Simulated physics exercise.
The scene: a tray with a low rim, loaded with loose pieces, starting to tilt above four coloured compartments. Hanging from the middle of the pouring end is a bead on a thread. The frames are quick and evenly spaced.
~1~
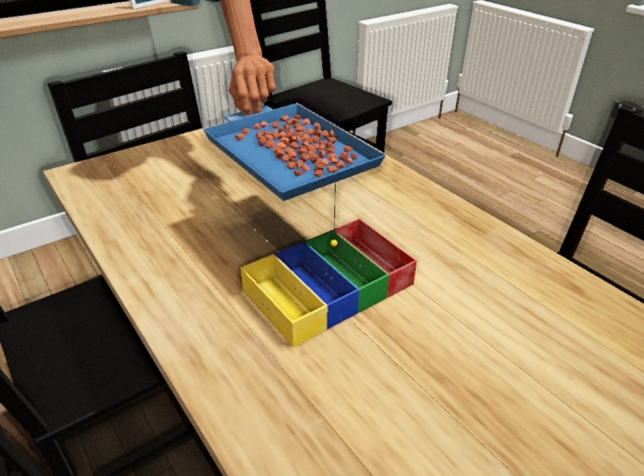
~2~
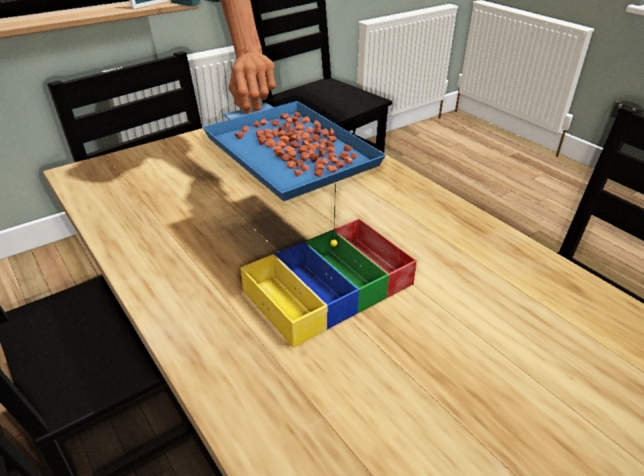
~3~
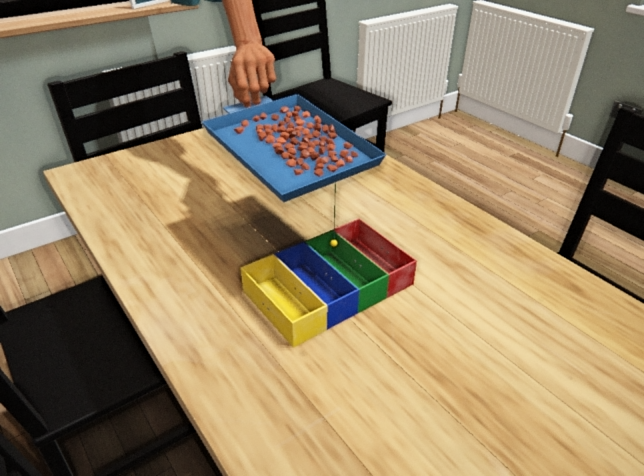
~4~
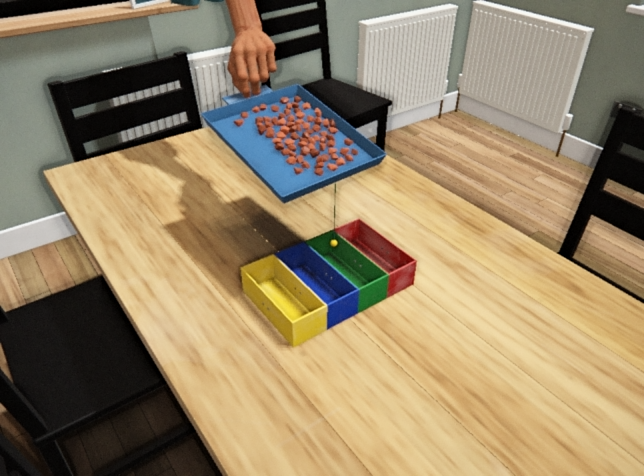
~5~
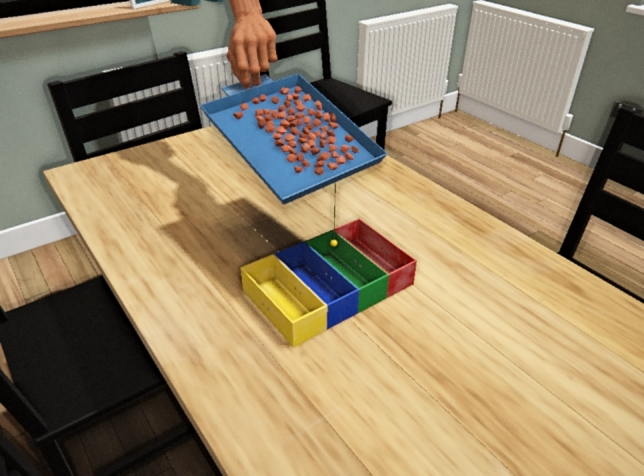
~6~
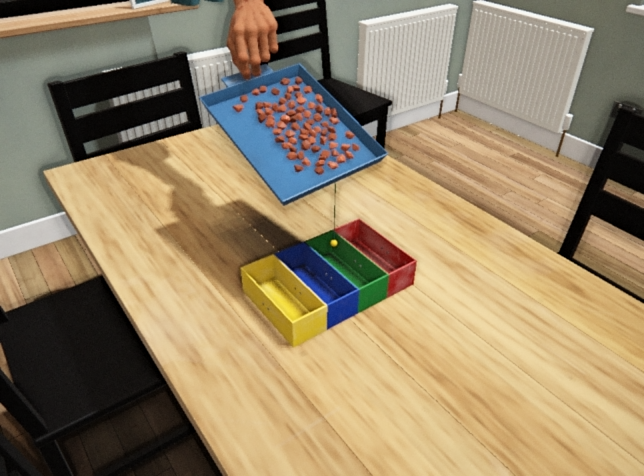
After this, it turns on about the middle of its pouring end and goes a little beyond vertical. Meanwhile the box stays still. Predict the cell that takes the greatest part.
I would say the blue cell.
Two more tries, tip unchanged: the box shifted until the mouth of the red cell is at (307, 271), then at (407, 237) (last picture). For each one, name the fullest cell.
So the first one goes to red and the second to that yellow cell.
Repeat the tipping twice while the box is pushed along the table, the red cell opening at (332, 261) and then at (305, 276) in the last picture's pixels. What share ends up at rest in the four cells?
90 per cent, then 60 per cent.
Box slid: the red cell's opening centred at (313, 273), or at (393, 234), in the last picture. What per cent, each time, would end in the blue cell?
First position: Some 0 %; second position: Some 30 %.
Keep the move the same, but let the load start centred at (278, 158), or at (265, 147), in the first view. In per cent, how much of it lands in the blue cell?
Around 40 in a hundred the first time, around 50 in a hundred the second.
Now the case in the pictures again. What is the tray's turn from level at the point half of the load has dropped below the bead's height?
I'd say close to 95 degrees.
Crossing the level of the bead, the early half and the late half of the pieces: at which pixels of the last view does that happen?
Half one: (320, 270), half two: (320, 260).
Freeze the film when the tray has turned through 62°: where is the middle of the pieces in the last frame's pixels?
Its middle sits at about pixel (319, 173).
Soon after the last picture, tray tipped steeply; nearly all on the tray; a stray few falling or outside the box.
A little later, tray tipped right over; about a quarter on the tray; about a quarter in the blue cell; about a quarter in the yellow cell; a small part in the green cell; about a quarter falling or outside the box.
Later still, tray tipped past a quarter turn; about half in the blue cell; about a quarter in the yellow cell; about a quarter in the green cell; a stray few in the red cell; a small part falling or outside the box.
At rest, tray tipped past a quarter turn; about half in the blue cell; about a quarter in the yellow cell; about a quarter in the green cell; a stray few in the red cell; a small part outside the box.
